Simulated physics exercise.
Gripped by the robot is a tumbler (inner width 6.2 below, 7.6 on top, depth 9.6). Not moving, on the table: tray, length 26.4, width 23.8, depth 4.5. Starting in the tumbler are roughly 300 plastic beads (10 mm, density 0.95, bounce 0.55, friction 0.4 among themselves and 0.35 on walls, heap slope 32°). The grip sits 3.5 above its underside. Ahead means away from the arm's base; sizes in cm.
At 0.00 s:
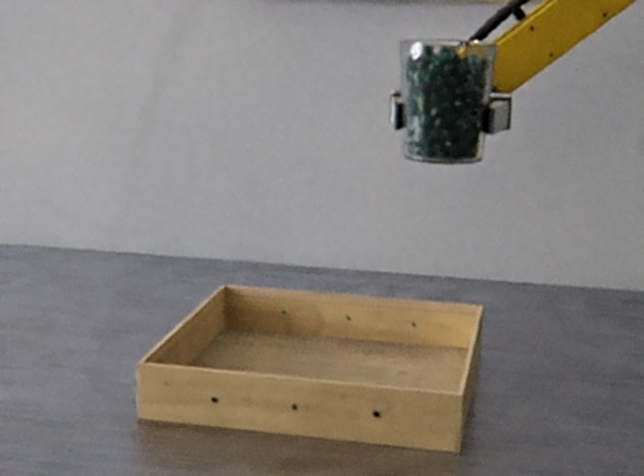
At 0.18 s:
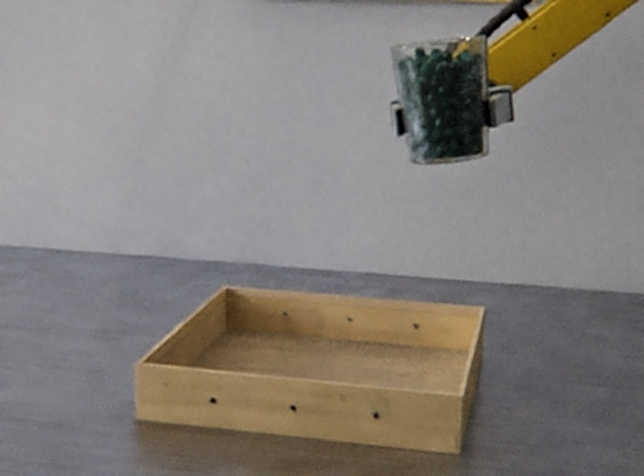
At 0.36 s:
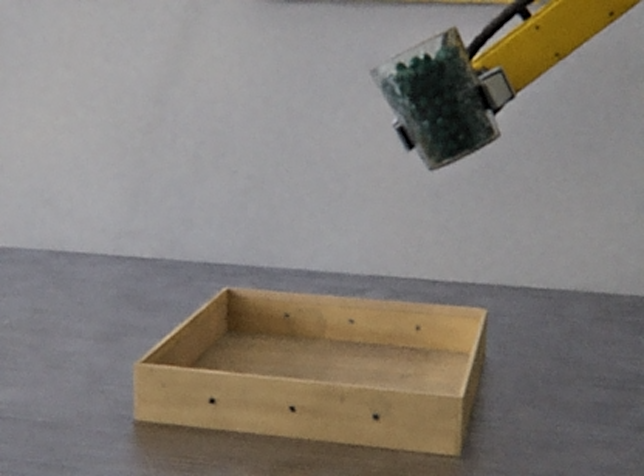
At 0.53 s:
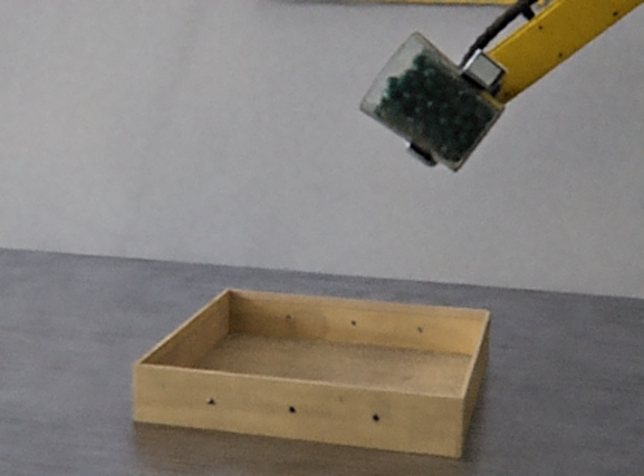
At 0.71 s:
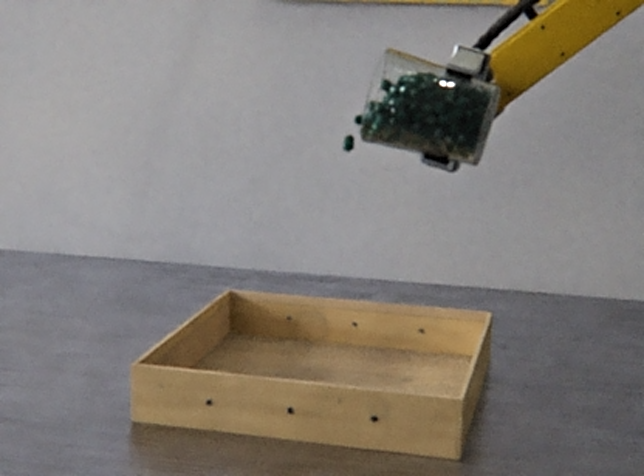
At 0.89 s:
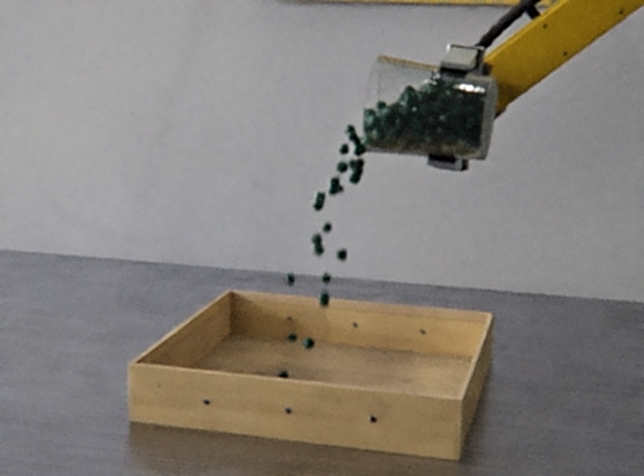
Above a shallow wooden tray on a grey table, a yellow robot arm holds a clear tumbler of dark green beads and tips it steadily leftward until nearly horizontal, as beads trickle from its mouth and drop into the tray.
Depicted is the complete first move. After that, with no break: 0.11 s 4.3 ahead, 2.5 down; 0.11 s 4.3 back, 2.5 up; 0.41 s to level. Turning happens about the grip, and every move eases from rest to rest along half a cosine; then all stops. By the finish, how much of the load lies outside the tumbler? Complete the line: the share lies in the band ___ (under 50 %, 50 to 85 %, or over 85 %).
The share lies in the band 50 to 85 %.
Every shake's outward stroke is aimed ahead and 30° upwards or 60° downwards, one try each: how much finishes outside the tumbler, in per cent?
Try one gives about 95 in a hundred, try two about 35 in a hundred.
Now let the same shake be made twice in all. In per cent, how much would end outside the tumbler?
In that case some 75 per cent.
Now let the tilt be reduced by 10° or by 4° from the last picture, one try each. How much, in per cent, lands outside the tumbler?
35 and 50 percent.
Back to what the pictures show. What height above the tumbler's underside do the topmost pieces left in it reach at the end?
Roughly 5.5 cm.
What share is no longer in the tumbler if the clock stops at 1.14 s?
Share out so far: Close to 50 %.
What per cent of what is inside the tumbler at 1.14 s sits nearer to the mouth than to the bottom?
Near 65 %.
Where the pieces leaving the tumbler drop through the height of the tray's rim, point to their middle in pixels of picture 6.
Centre: Roughly (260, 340).
After 1.14 s, tilted 84° forward, highest piece 26 above the table; 147 in the tumbler, 38 in the tray, 117 in flight or on a rim.
After 1.39 s, tilted 18° forward, highest piece 30 above the table; 161 in the tray, 121 in the tumbler, 13 on the table or floor, 7 in flight or on a rim.
After 1.72 s, level, highest piece 27 above the table; 164 in the tray, 121 in the tumbler, 17 on the table or floor.
After 2.77 s, level, highest piece 27 above the table; 164 in the tray, 121 in the tumbler, 17 on the table or floor.
In the end, 164 in the tray, 121 in the tumbler, 17 on the table or floor. That is 60 % outside the tumbler.
